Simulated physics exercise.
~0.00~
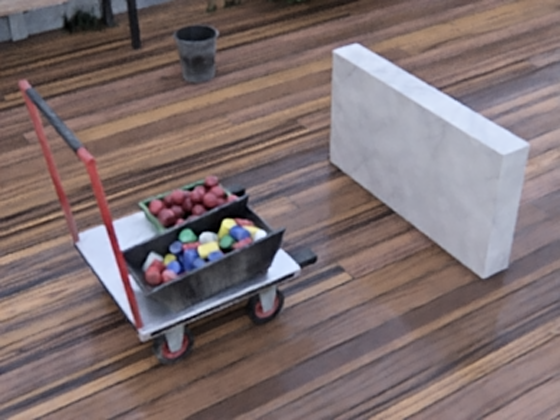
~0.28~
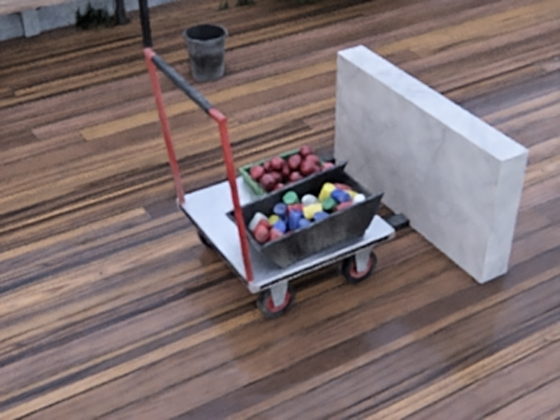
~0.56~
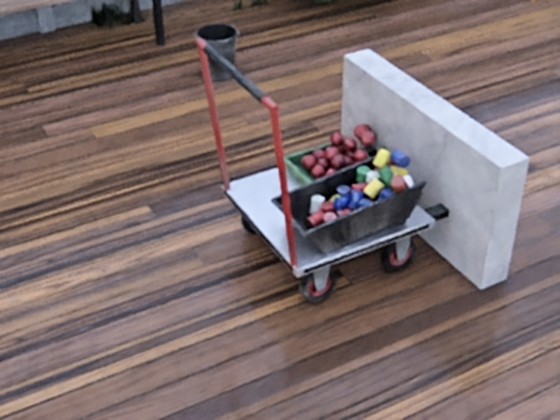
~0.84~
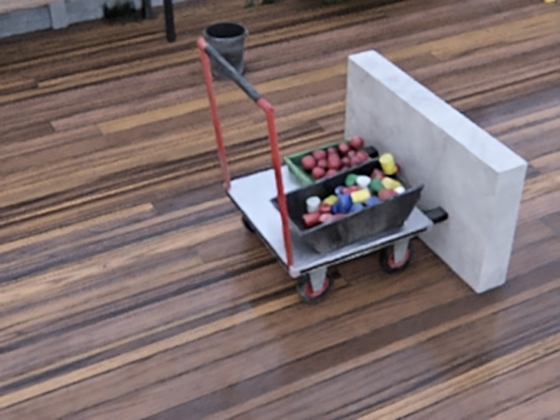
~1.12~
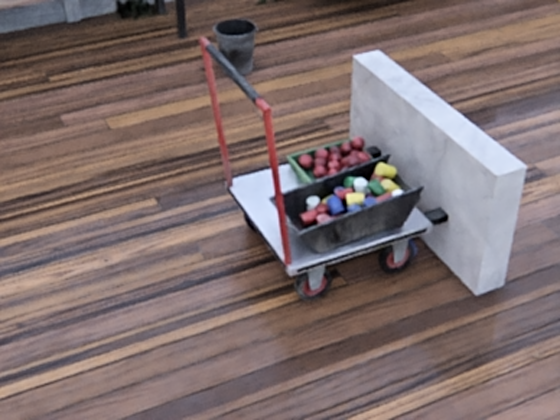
A trolley carrying red apples and colourful jars rolls right, hits a pale wall and stops.
